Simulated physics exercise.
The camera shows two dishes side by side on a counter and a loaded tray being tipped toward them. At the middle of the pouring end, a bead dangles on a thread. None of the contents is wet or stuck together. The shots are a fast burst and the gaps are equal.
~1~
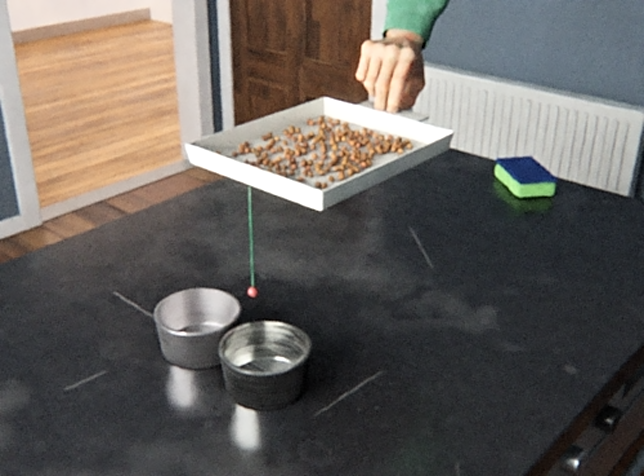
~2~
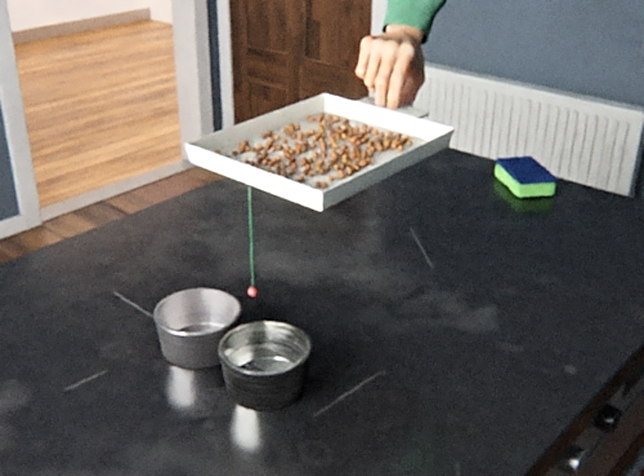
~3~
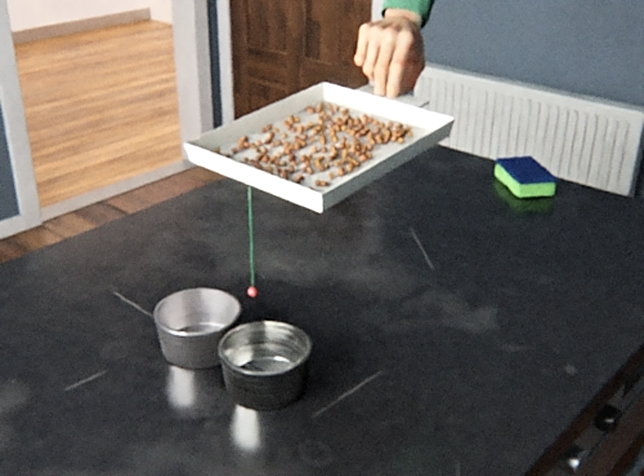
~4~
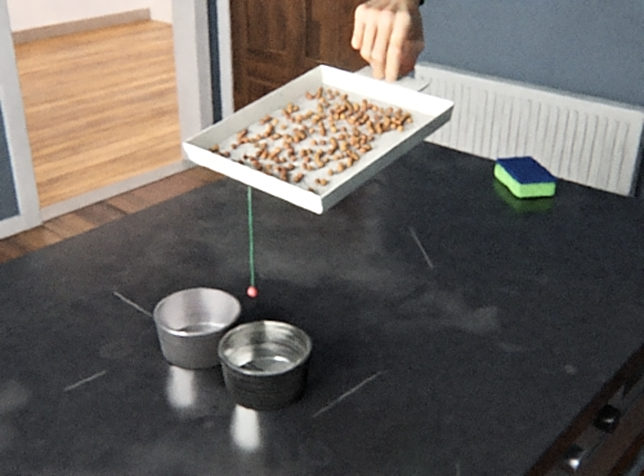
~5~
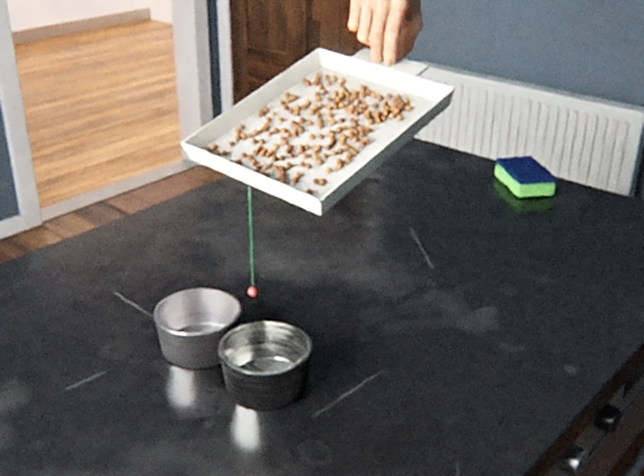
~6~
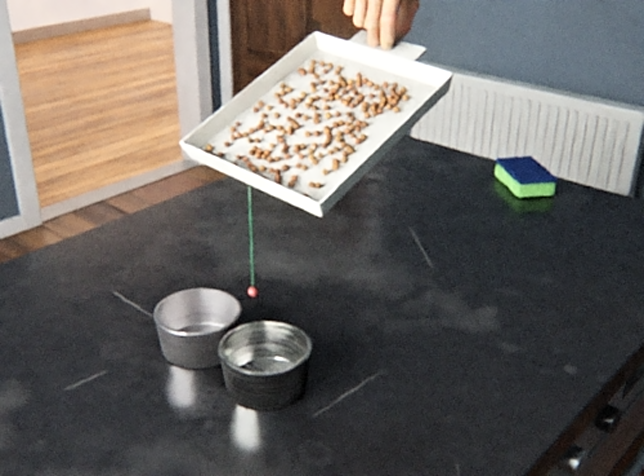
A hand raised the far end of a white tray of small brown cereal balls, slanting it more and more toward two metal dishes on a dark counter, while a bead hung still on a green thread.
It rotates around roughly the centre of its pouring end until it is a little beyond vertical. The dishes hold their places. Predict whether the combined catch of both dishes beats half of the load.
The combined catch beats half.
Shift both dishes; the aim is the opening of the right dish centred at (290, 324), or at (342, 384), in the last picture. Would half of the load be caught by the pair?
For the two tries in order: Not as much as half, exceeding half.
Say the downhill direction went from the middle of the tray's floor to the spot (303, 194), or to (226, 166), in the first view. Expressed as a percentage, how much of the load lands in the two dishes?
About 20 %, then 0 %.
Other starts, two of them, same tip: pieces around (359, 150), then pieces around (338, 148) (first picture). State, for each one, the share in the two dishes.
Roughly 80 % and then 80 %.
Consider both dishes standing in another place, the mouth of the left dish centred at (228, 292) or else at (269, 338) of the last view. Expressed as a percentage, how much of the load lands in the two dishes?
Around 30 % followed by around 70 %.
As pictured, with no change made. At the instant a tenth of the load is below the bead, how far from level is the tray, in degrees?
About 95 degrees.
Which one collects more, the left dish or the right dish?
That would be the rightward one.
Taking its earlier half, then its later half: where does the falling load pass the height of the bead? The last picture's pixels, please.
Points: About (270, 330), then about (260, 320).
Soon after the last picture, tray tipped steeply; nearly all on the tray; a stray few in the right dish; a small part in the air.
A little later, tray tipped past a quarter turn; about half on the tray; a small part in the right dish; a stray few in the left dish; a stray few outside both; about a third in the air.
Later still, tray tipped past a quarter turn; about two thirds in the right dish; a small part in the left dish; about a quarter outside both.
At rest, tray tipped past a quarter turn; about two thirds in the right dish; a small part in the left dish; about a quarter outside both.
